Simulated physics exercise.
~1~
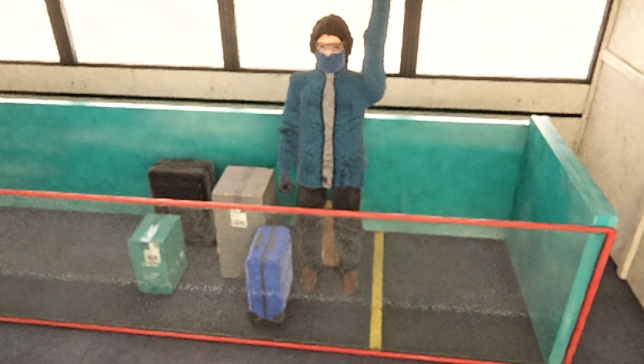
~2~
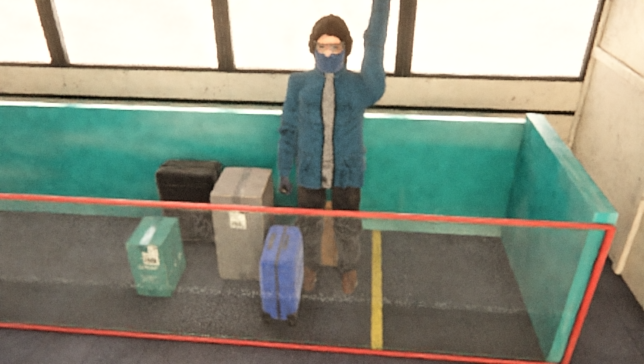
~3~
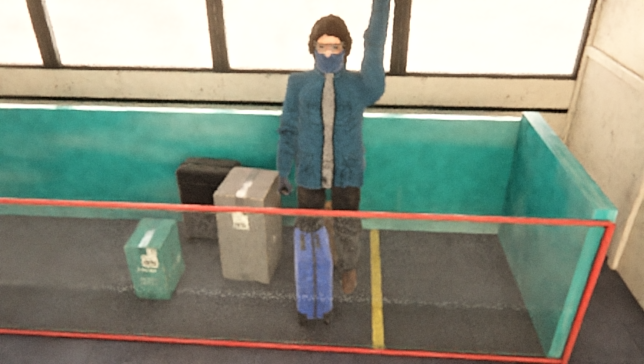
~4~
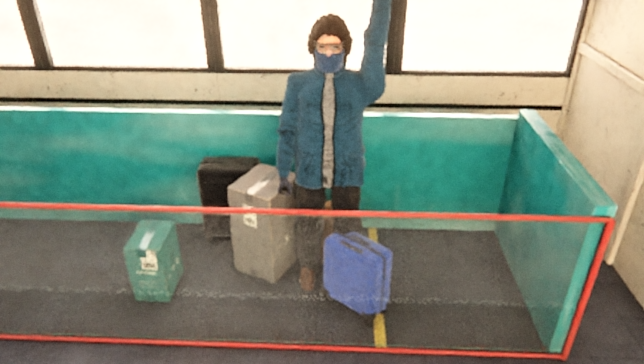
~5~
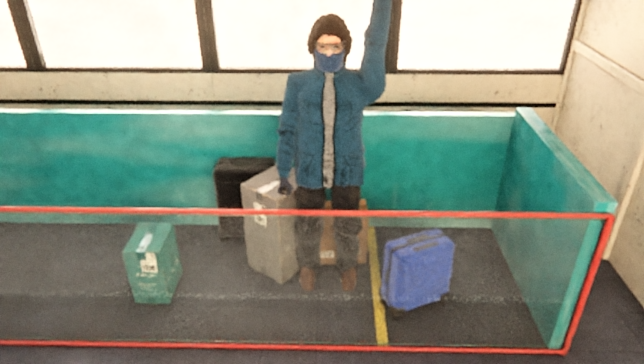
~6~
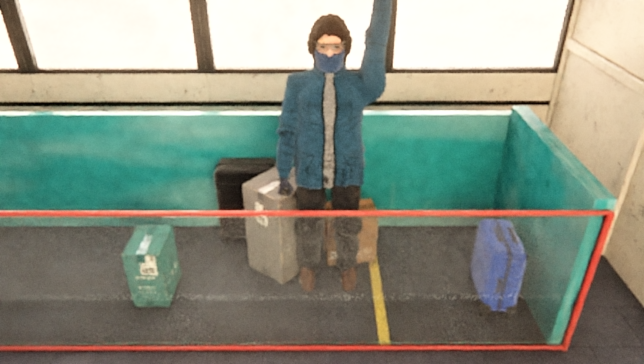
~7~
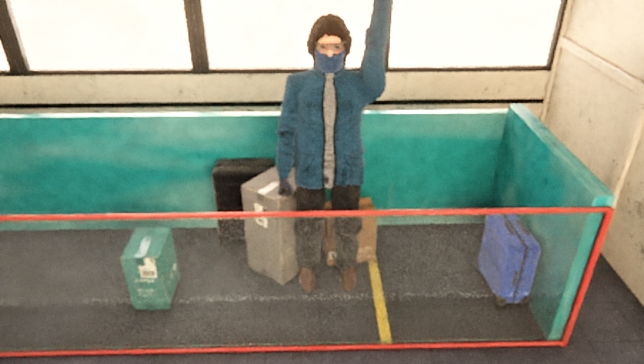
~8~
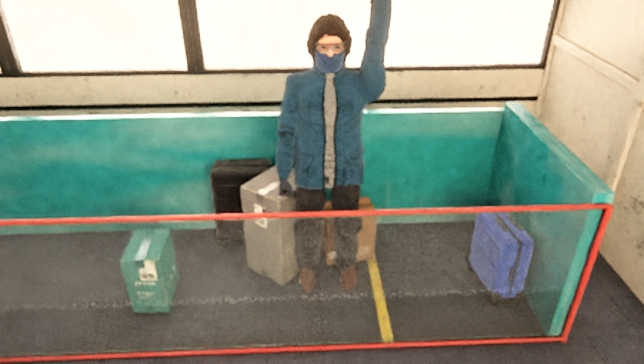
A traveller in a blue jacket stood with one arm raised while a small blue case slid right across the yellow line and stopped near the end panel; the grey and black bags shifted slightly right, stopping short, and the green one stayed put.
